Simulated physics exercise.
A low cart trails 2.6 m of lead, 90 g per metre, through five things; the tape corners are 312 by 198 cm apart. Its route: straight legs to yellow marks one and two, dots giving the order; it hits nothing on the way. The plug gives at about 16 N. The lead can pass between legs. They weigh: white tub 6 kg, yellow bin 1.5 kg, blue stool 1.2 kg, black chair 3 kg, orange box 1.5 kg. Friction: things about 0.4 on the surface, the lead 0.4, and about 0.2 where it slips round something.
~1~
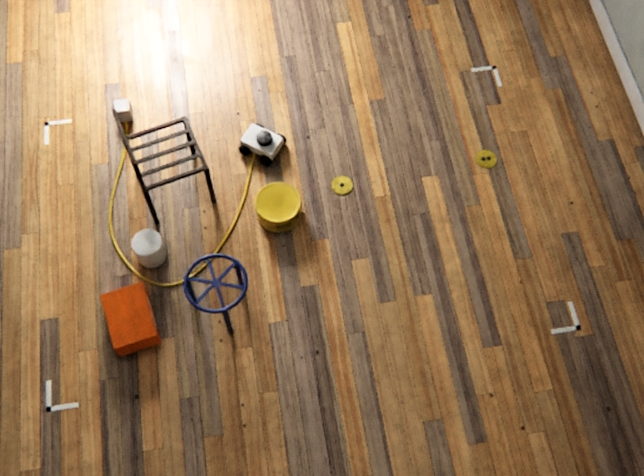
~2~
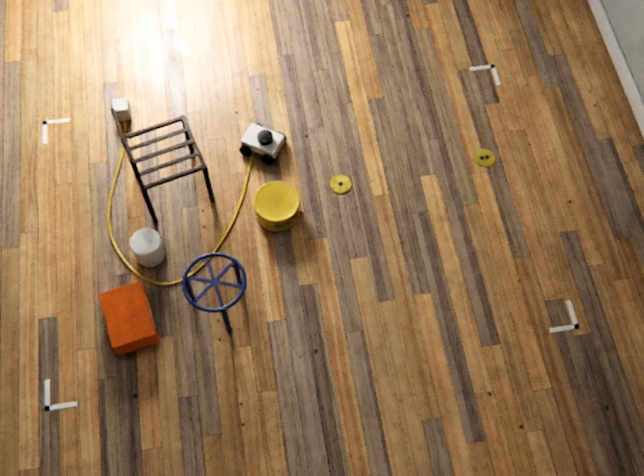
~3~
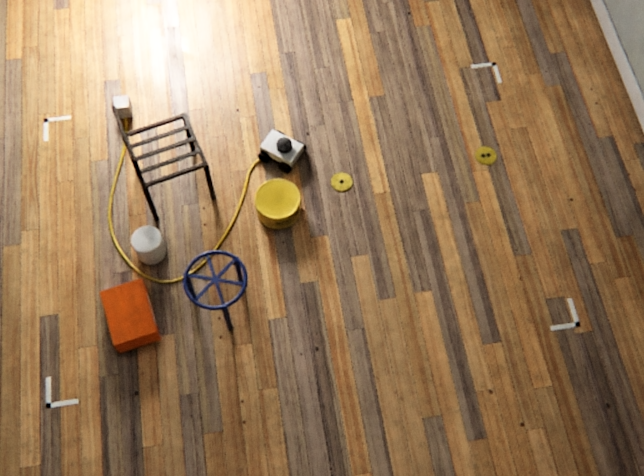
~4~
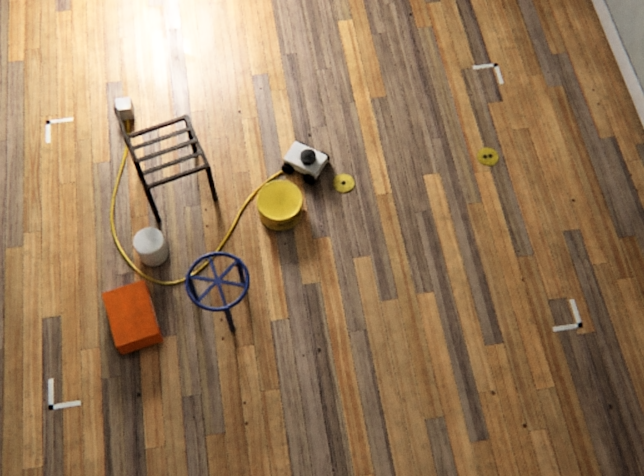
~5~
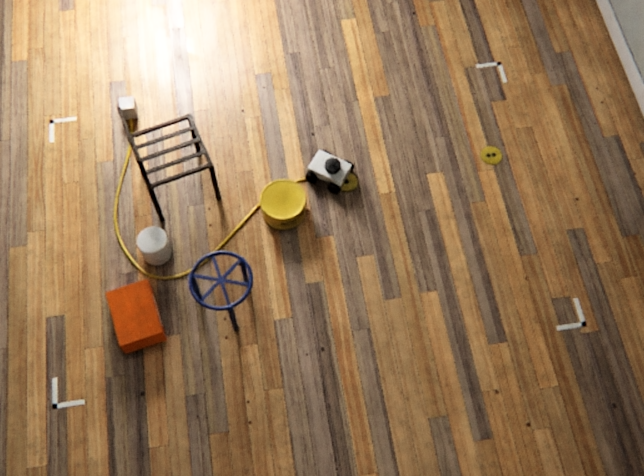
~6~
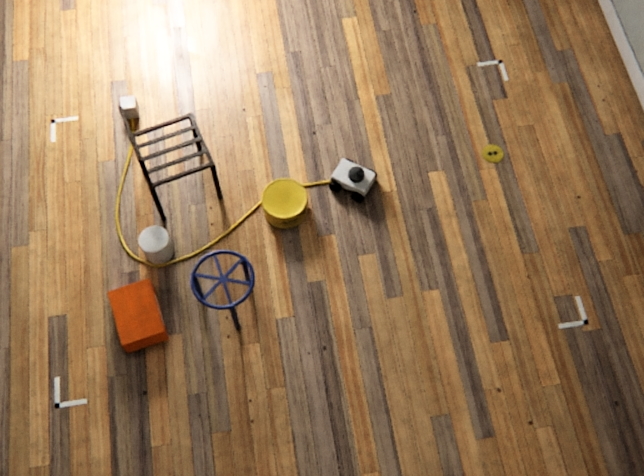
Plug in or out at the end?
The plug gets yanked out.
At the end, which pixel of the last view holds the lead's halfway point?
Around (299, 205).
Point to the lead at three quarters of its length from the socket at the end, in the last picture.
Near (395, 174).
Next, cart at (376, 176), 13 N at the fixed end; yellow bin 10 cm off its start, white tub 3 cm off its start.
Then, cart at (416, 169), 14 N at the fixed end; white tub 20 cm off its start, yellow bin 15 cm off its start.
After that, cart at (467, 158), plug out; white tub 27 cm off its start at (180, 205), yellow bin 15 cm off its start at (298, 216).
Later, cart at (492, 153), plug out; white tub 27 cm off its start, yellow bin 15 cm off its start.
At the end, cart at (492, 153), plug out; white tub 27 cm off its start at (180, 205), yellow bin 15 cm off its start at (298, 216).
